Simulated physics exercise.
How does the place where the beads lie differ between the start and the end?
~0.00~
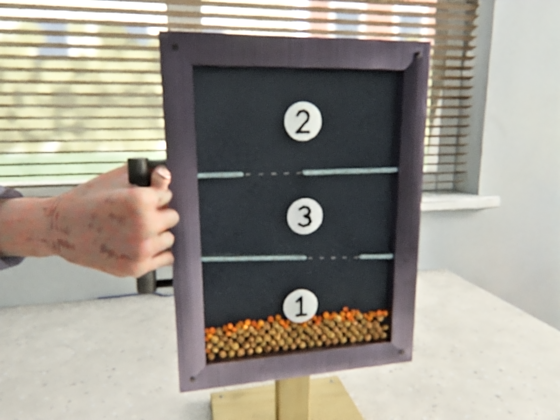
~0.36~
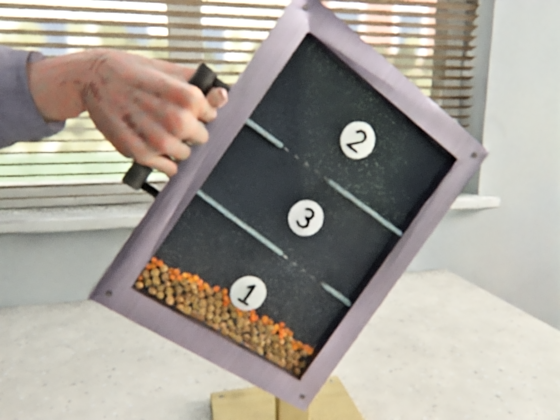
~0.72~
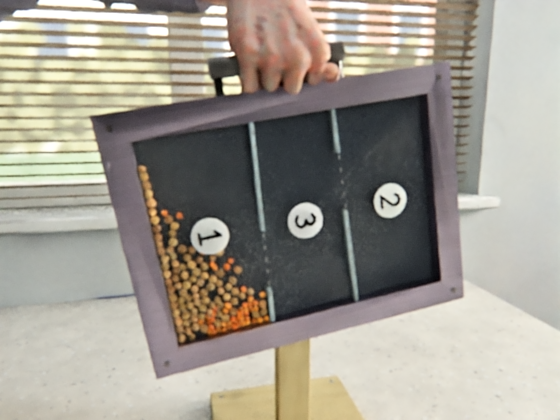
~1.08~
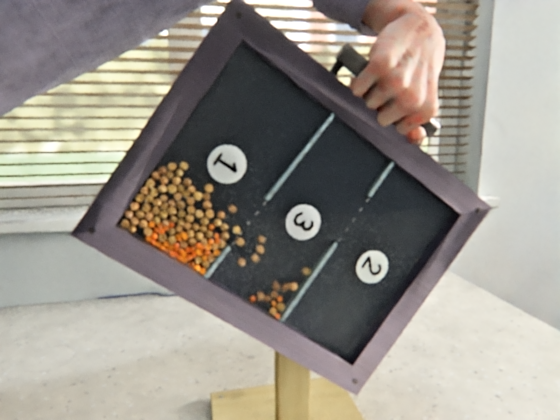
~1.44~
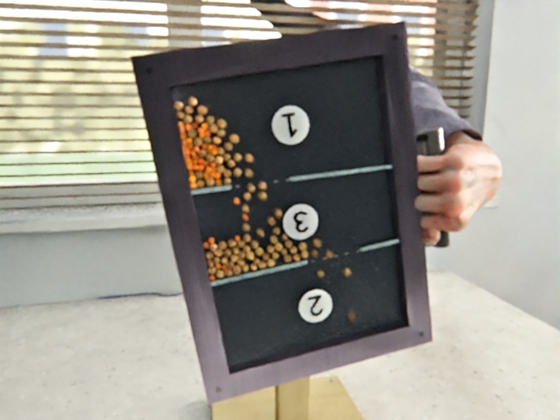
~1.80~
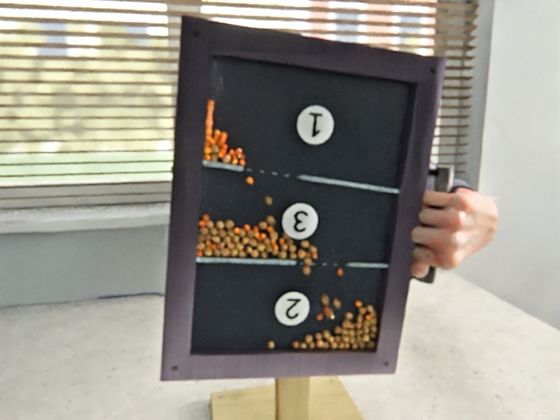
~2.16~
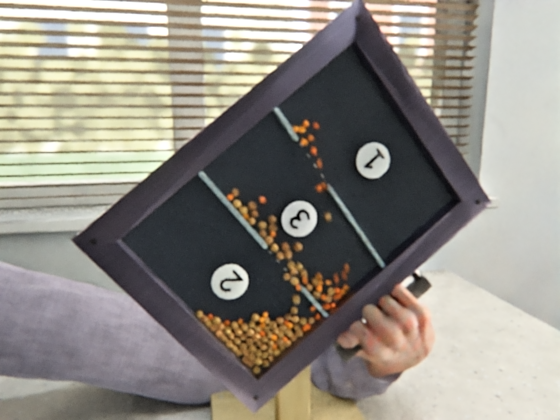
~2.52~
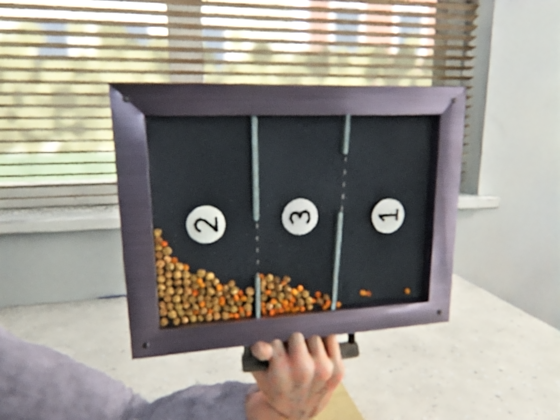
At the start the beads lie along the bottom of the upright box in chamber one, while at the end their main heap is farther left and a little higher, mostly in chamber two with many others in chamber three.
